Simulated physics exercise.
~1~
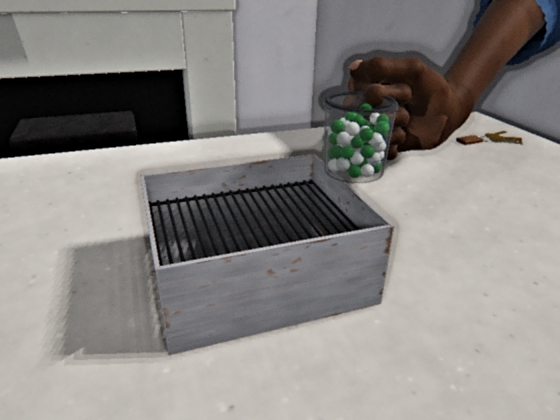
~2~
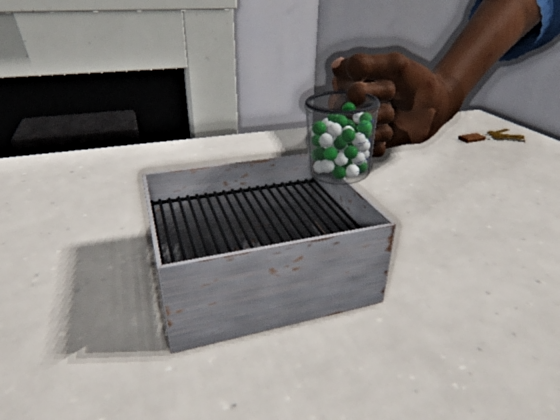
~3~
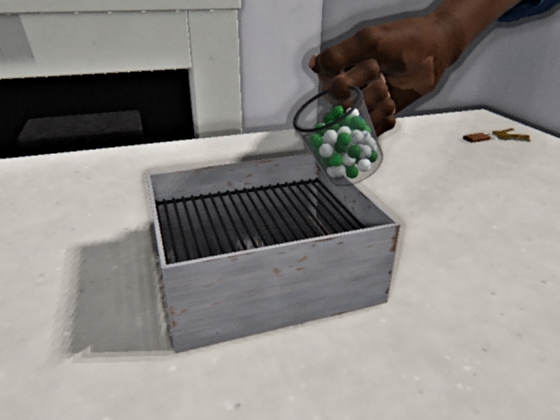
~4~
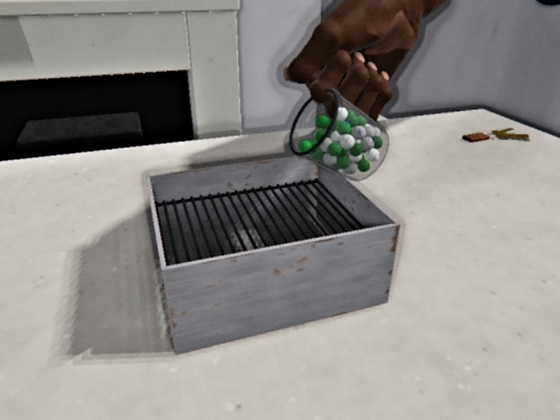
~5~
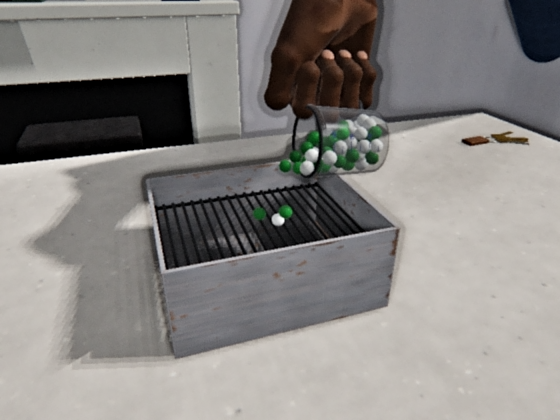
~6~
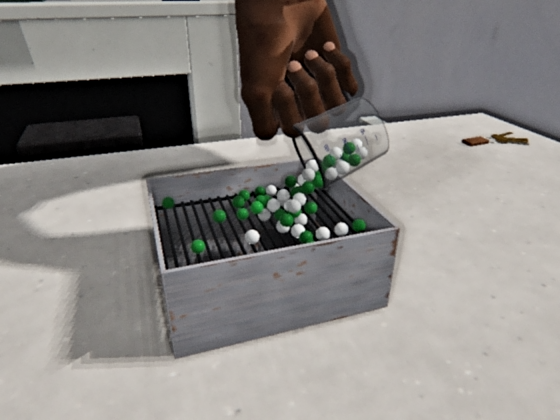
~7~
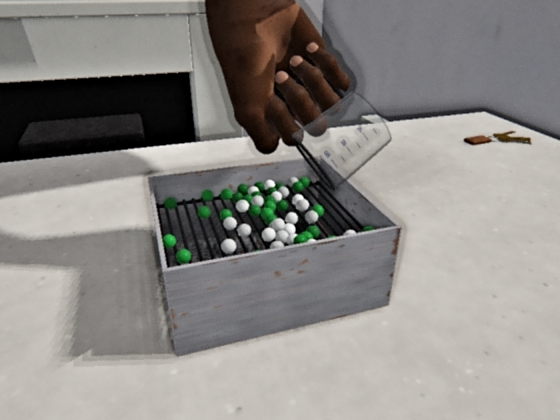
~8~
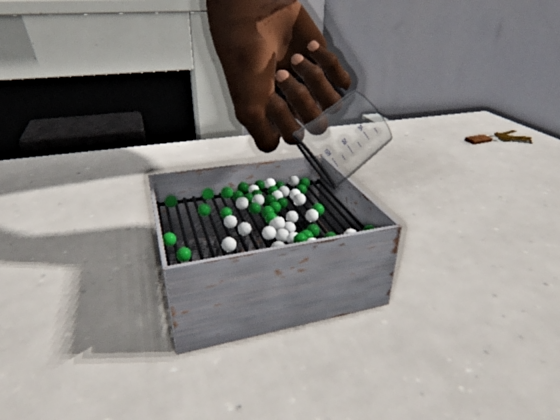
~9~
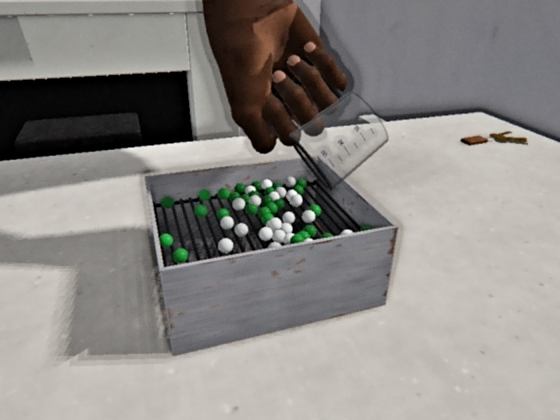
Hand tipping a clear cup of green and white balls onto a rack in an open grey box, all staying on top.
